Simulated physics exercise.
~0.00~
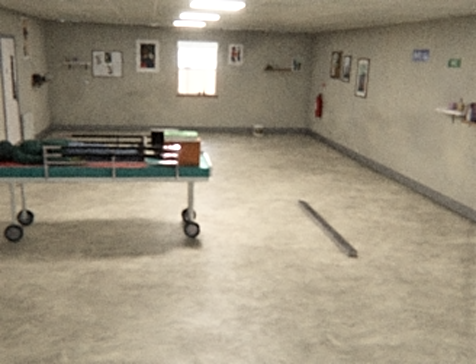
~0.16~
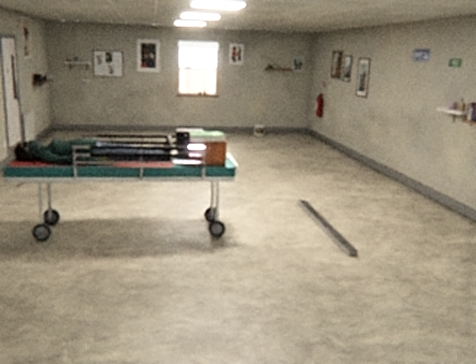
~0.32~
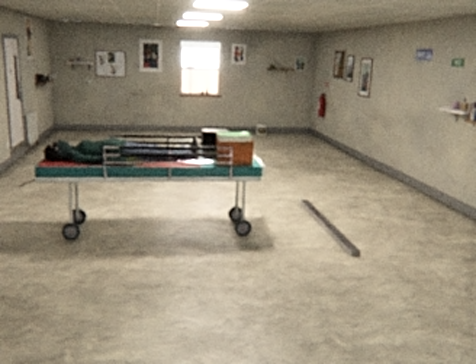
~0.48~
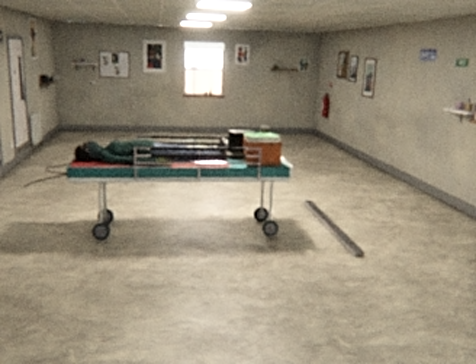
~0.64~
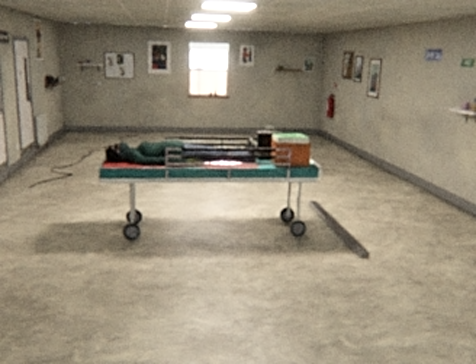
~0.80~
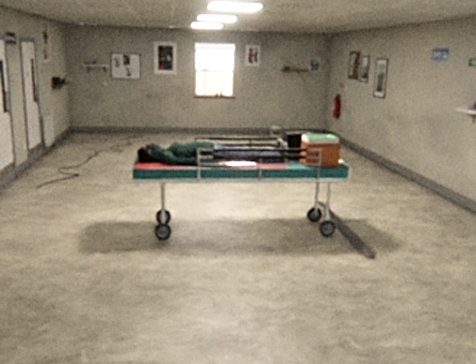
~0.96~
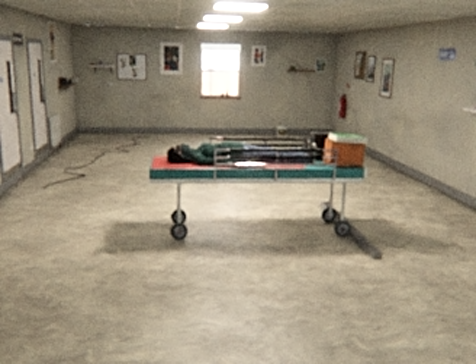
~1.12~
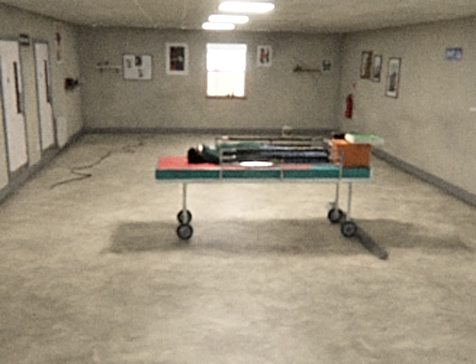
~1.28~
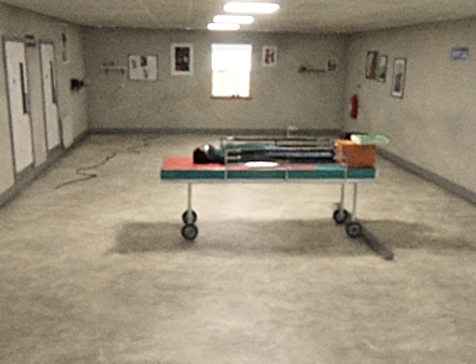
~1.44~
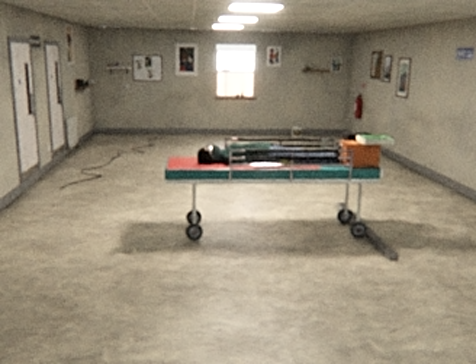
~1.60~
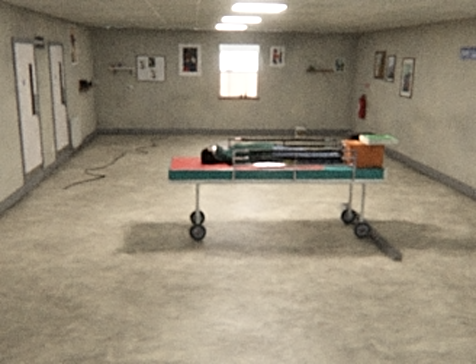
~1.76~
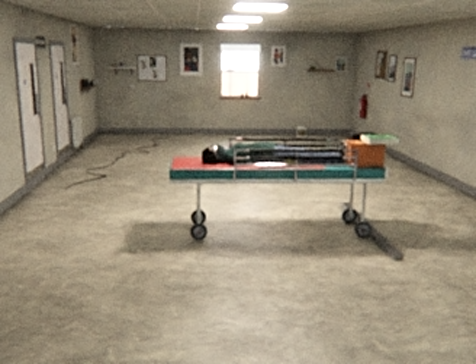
A wheeled trolley with a teal and red top rolls from left to right across a pale-floored room, seen side-on from a little distance, with a small bright window behind. A dark-clothed figure lies flat on it, feet towards an orange-brown box, a small black monitor and something green at the right end. The view turns slightly left, revealing doors and a cable on the floor. The trolley reaches the long, low sill and halts, staying level. The figure slides slightly towards the right end, stopping short of it, and the monitor stays upright aboard with the other items.
